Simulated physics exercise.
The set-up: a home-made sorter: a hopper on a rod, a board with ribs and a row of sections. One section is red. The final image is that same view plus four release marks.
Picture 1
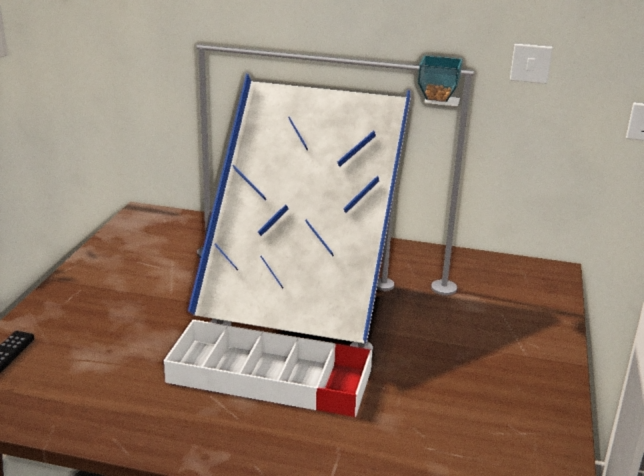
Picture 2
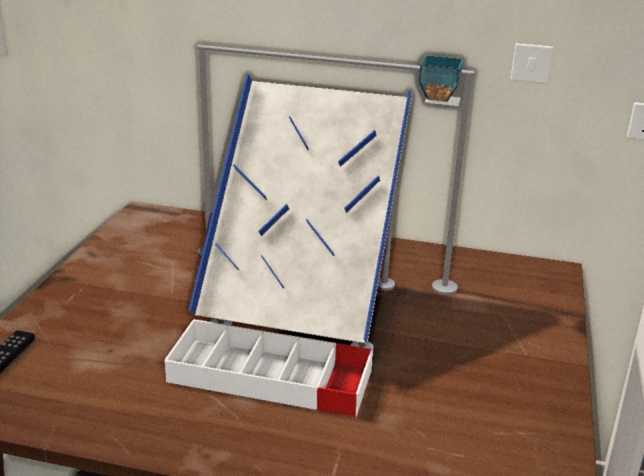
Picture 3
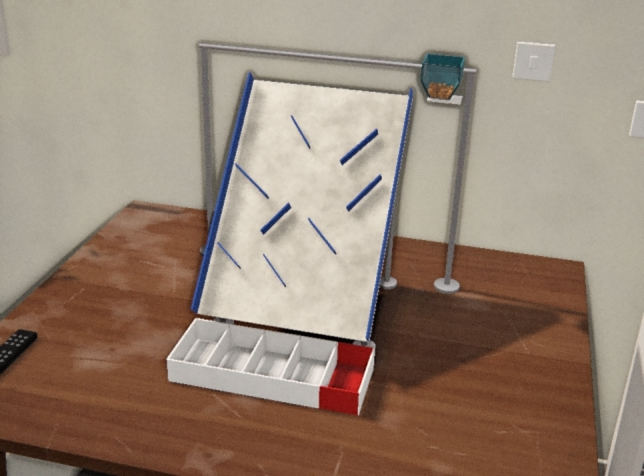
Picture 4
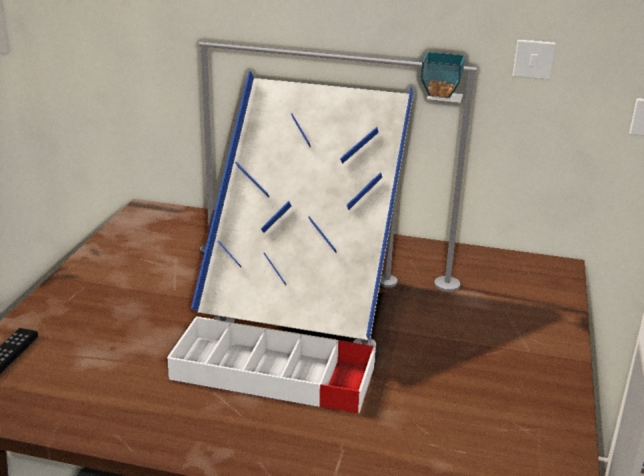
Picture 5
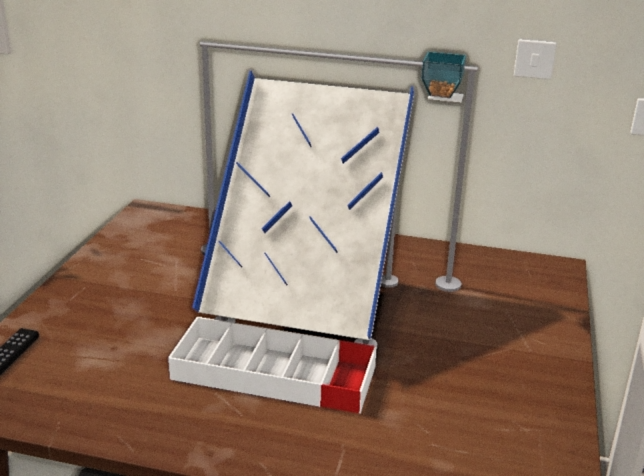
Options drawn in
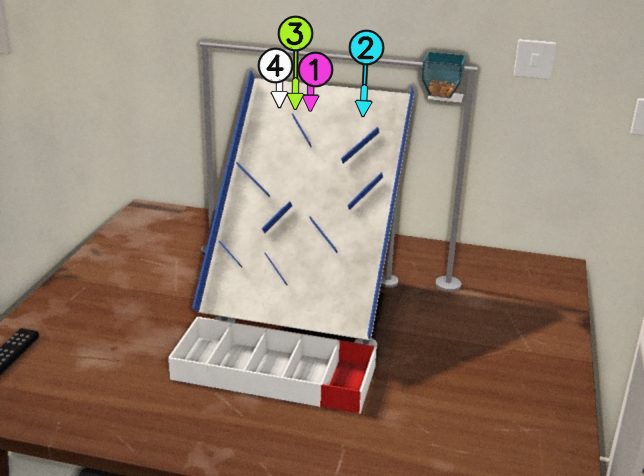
Nothing moves except a slight shift of view around a ribbed board, hopper and sections.
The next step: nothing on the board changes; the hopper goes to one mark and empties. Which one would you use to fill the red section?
Mark 1.
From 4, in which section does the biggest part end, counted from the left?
It is the second one.
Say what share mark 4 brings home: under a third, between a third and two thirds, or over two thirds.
Under a third.
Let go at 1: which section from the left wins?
The fifth.
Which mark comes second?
That would be 3.
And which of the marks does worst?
Here it is mark 4.
On the marked copy, mark 1 meets the board at (310, 105); mark 2 meets the board at (363, 110); mark 3 meets the board at (295, 103); mark 4 meets the board at (279, 101).
For mark 1, nearly all in the red section, a small part in other sections.
For mark 2, about a quarter in the red section, most in other sections.
For mark 3, about a third in the red section, about two thirds in other sections.
For mark 4, a stray few in the red section, nearly all in other sections.
